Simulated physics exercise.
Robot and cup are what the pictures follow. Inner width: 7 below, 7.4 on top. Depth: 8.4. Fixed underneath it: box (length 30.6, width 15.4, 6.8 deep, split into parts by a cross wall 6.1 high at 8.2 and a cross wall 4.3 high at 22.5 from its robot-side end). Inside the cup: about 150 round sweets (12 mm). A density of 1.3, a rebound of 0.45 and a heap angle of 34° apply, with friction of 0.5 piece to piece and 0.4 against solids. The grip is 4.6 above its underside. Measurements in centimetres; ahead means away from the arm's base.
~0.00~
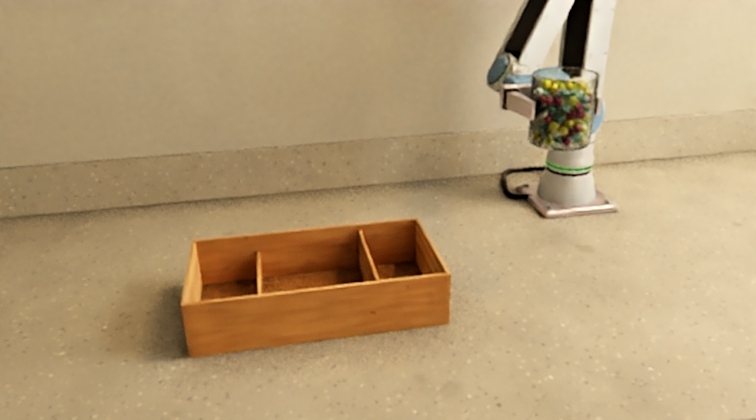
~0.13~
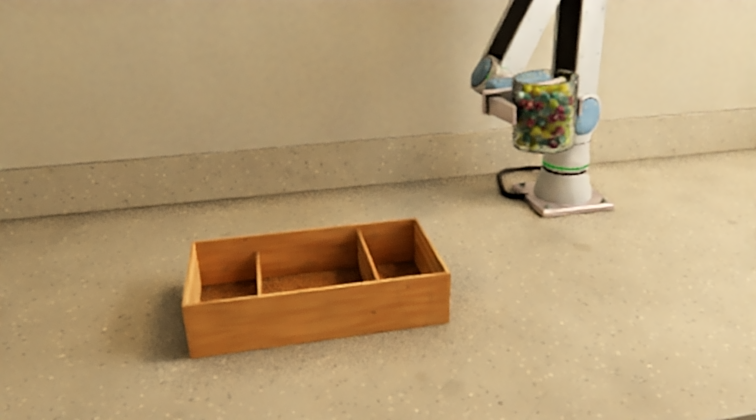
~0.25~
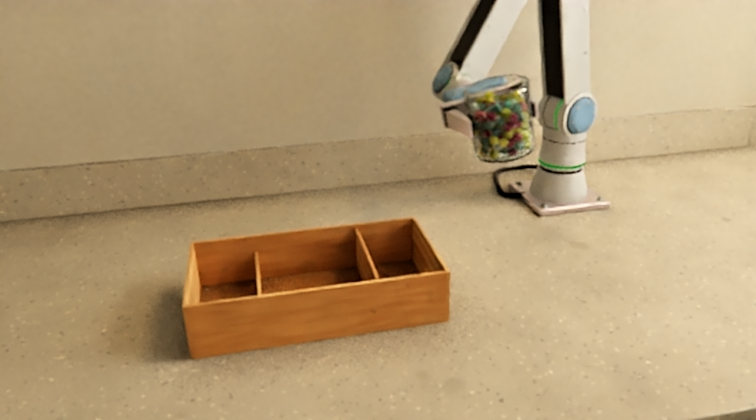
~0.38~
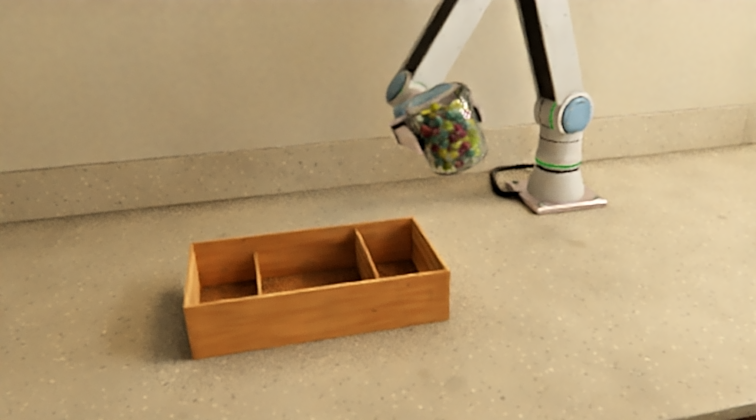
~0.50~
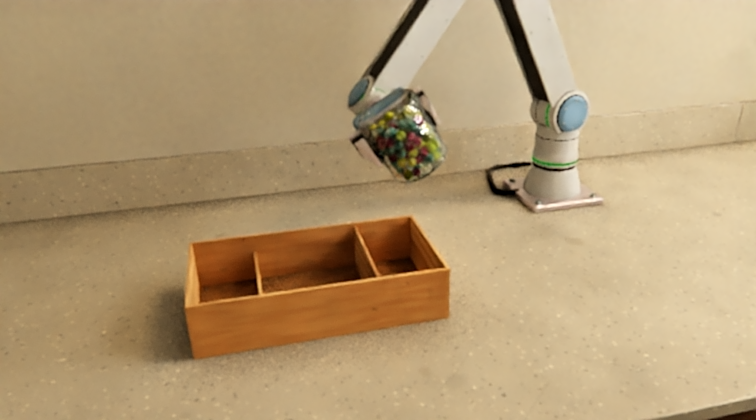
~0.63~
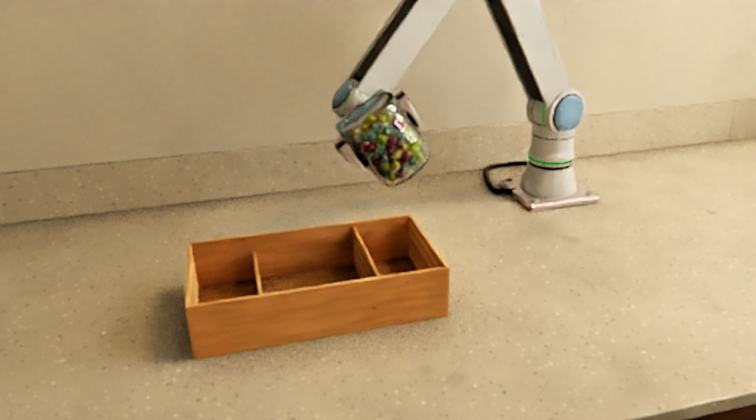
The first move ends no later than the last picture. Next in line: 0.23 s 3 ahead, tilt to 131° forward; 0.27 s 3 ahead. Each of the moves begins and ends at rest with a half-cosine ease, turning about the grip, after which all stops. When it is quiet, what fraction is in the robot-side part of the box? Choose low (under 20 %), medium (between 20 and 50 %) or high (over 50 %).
Low.
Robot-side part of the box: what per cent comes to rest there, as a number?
Around 0 percent.
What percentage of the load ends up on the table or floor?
Some 0 per cent.
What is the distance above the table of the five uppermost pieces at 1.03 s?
20 cm, roughly.
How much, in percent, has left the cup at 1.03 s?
By then about 80 % is out.
After 0.83 s, tilted 127° forward, highest piece 25 above the table; 148 in the cup.
After 1.03 s, tilted 131° forward, highest piece 19 above the table; 103 in the middle part, 32 in the cup, 13 in flight or on a rim.
After 1.33 s, tilted 131° forward, highest piece 3 above the table; 148 in the middle part.
After 2.38 s, tilted 131° forward, highest piece 3 above the table; 148 in the middle part.
At rest, 148 in the middle part. That is 0 % in the robot-side part of the box.
